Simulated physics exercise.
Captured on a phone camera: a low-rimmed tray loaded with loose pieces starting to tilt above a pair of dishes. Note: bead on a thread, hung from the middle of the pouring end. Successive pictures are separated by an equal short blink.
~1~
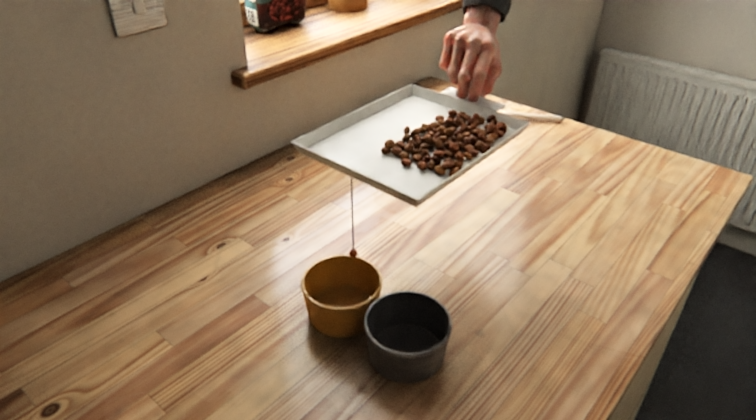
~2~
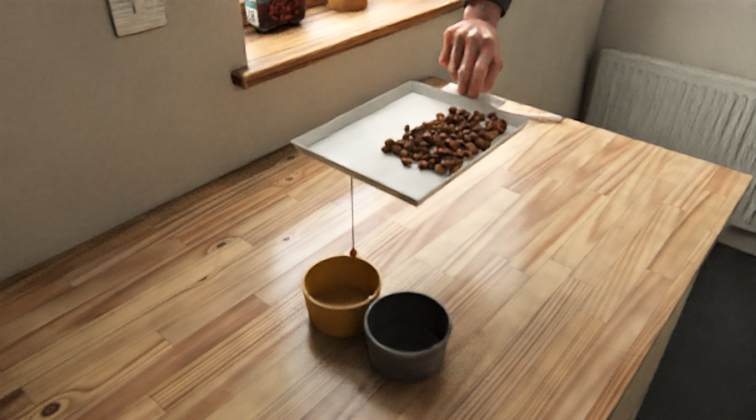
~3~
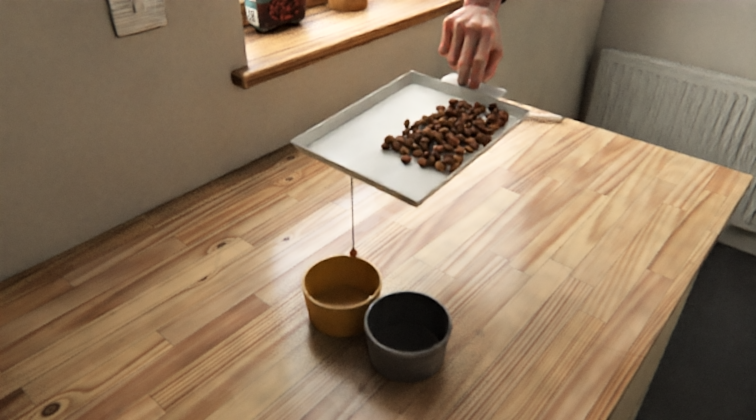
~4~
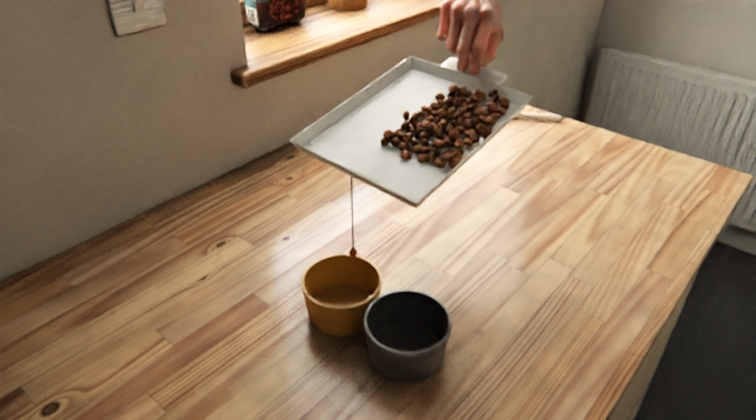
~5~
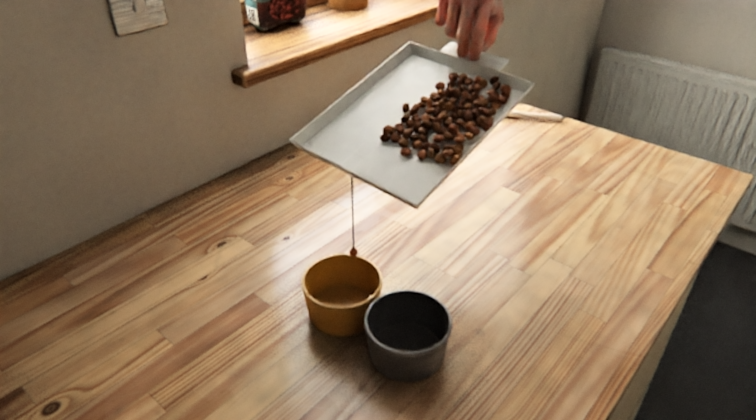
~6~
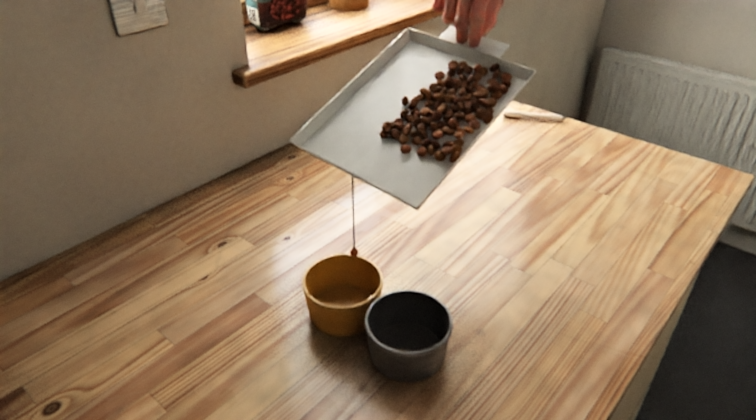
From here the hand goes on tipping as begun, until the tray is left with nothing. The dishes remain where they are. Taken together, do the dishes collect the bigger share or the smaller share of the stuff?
The dishes are left with the main part.
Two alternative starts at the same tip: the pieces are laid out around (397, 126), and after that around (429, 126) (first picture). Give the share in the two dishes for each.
Near 60 % and 60 %.
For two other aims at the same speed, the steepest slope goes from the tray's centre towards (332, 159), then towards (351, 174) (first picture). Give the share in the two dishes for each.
10 % and 40 %, roughly.
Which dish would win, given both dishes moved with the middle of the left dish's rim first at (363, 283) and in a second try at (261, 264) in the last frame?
First try, the leftmost dish; second try, the rightmost dish.
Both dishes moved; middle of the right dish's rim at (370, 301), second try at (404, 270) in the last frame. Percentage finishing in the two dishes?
You'd get near 70 per cent and afterwards near 0 per cent.
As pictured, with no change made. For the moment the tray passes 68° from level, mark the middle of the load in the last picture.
I'd mark it close to (384, 198).
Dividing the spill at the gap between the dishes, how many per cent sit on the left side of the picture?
Around 100 per cent, give or take.
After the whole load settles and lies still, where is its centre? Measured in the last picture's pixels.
Somewhere close to (364, 336) in the last picture.
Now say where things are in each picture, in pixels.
In the first picture, corners of the pouring end near (299, 141) and (417, 195), level; middle of the load near (444, 139), bits of dog kibble; left dish near (315, 314); right dish near (381, 359); bead on its thread near (353, 253).
In the second picture, corners of the pouring end near (299, 141) and (417, 195), level; middle of the load near (444, 137).
In the third picture, corners of the pouring end near (298, 140) and (416, 196), tipped barely, lowest at the right corner; middle of the load near (444, 131).
In the fourth picture, corners of the pouring end near (297, 139) and (416, 198), tipped a little, lowest at the right corner; middle of the load near (444, 122).
In the fifth picture, corners of the pouring end near (297, 139) and (416, 199), tipped clearly, lowest at the right corner; middle of the load near (444, 114).
In the sixth picture, corners of the pouring end near (296, 139) and (416, 201), tipped clearly, lowest at the right corner; middle of the load near (444, 107); left dish near (316, 313); right dish near (381, 358).
Shortly afterwards, tray tipped steeply; near two thirds on the tray; only a few in the right dish; only a few in the left dish; near a third in the air.
Next, tray tipped past a quarter turn; near a third in the right dish; near a quarter in the left dish; near a third outside both; only a few in the air.
Some moments later, tray tipped past a quarter turn; near a third in the right dish; near a third in the left dish; near a third outside both.
In the end, tray tipped past a quarter turn; near a third in the right dish; near a third in the left dish; near a third outside both.
